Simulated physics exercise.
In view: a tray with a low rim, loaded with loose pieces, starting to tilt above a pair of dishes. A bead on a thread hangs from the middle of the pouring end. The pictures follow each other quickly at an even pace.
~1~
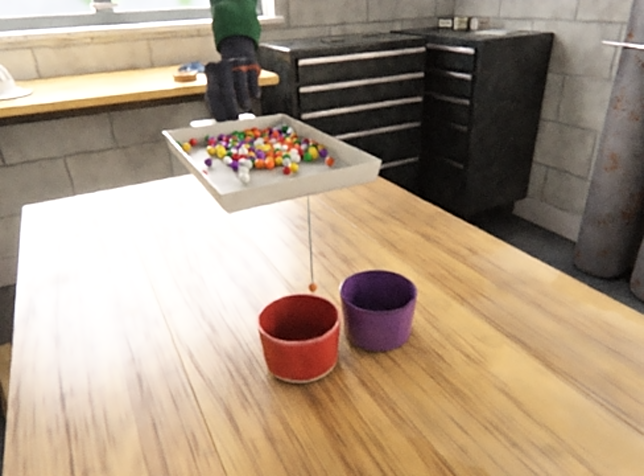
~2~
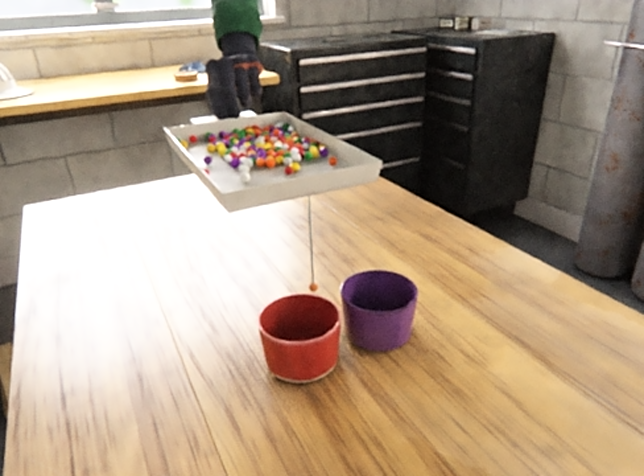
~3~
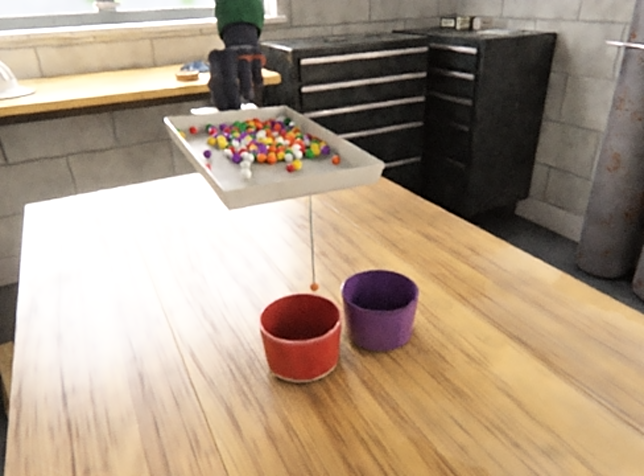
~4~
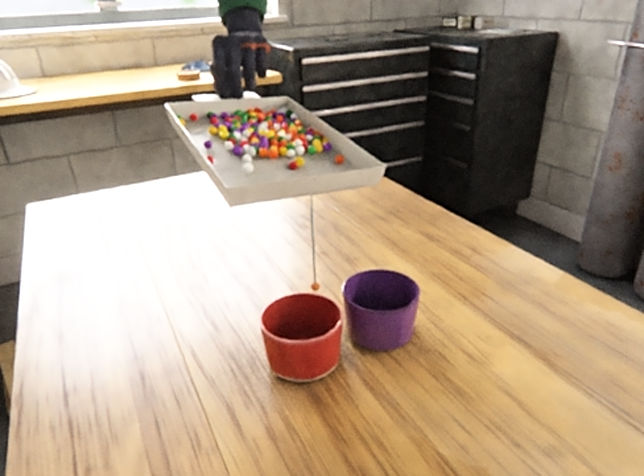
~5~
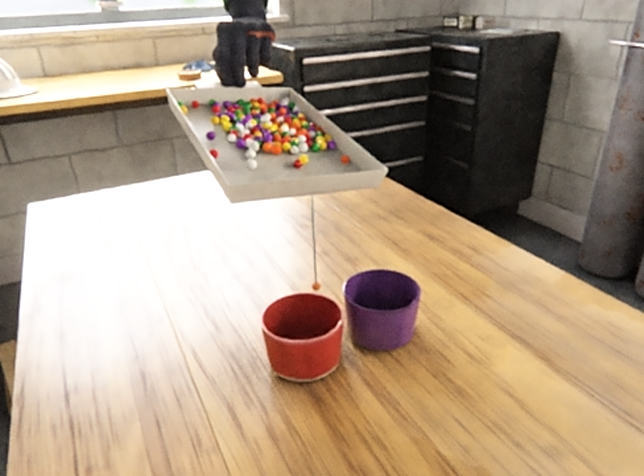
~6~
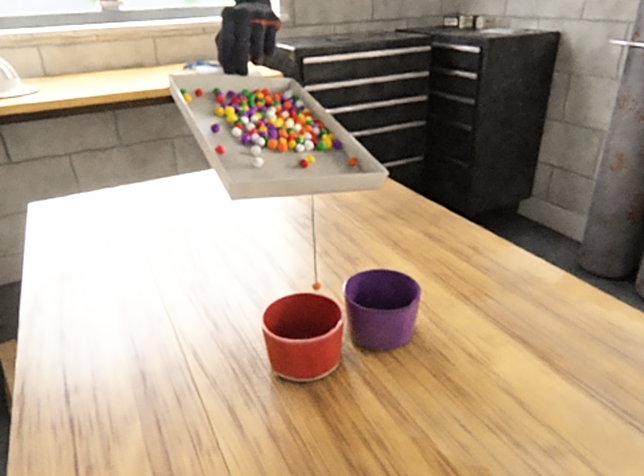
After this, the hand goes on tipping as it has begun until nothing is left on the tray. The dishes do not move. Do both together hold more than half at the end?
Caught overall: Over half.
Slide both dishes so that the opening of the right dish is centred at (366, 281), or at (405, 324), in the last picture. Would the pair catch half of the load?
The first try: More than half. The second: Less than half.
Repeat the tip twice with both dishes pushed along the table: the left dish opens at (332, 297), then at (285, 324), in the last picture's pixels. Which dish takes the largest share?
First the right dish, then the right one.
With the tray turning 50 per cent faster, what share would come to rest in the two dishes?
Near 80 %.
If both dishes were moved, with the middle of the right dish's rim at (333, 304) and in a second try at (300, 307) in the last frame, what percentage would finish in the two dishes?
First some 0, then 0 per cent.
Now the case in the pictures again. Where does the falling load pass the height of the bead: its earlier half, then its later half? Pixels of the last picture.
Around (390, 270) and then (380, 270).
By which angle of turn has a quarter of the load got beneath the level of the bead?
Roughly 85°.
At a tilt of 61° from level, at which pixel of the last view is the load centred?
At about (350, 166).
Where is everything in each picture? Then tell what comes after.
The first picture shows corners of the pouring end at (225, 192) and (376, 160), level; middle of the load at (261, 147), round plastic beads; left dish at (318, 357); right dish at (400, 326); bead on its thread at (313, 287).
The second picture shows corners of the pouring end at (226, 191) and (377, 161), level; middle of the load at (262, 145).
The third picture shows corners of the pouring end at (227, 189) and (379, 163), tipped barely, lowest at the right corner; middle of the load at (263, 140).
The fourth picture shows corners of the pouring end at (230, 186) and (381, 165), tipped a little, lowest at the right corner; middle of the load at (265, 132), a stray few on the move.
The fifth picture shows corners of the pouring end at (232, 183) and (383, 168), tipped a little, lowest at the right corner; middle of the load at (268, 125), a small part on the move.
The sixth picture shows corners of the pouring end at (234, 180) and (384, 171), tipped clearly, lowest at the right corner; middle of the load at (273, 119), nearly all on the move; left dish at (321, 356); right dish at (403, 326).
Soon after the last picture, tray tipped steeply; nearly all on the tray; a stray few in the right dish; a stray few in the air.
A little later, tray tipped right over; a small part on the tray; about two thirds in the right dish; a small part outside both; a small part in the air.
Later still, tray tipped past a quarter turn; nearly all in the right dish; a small part outside both.
By the end, tray tipped past a quarter turn; none in the left dish; nearly all in the right dish; a small part outside both.
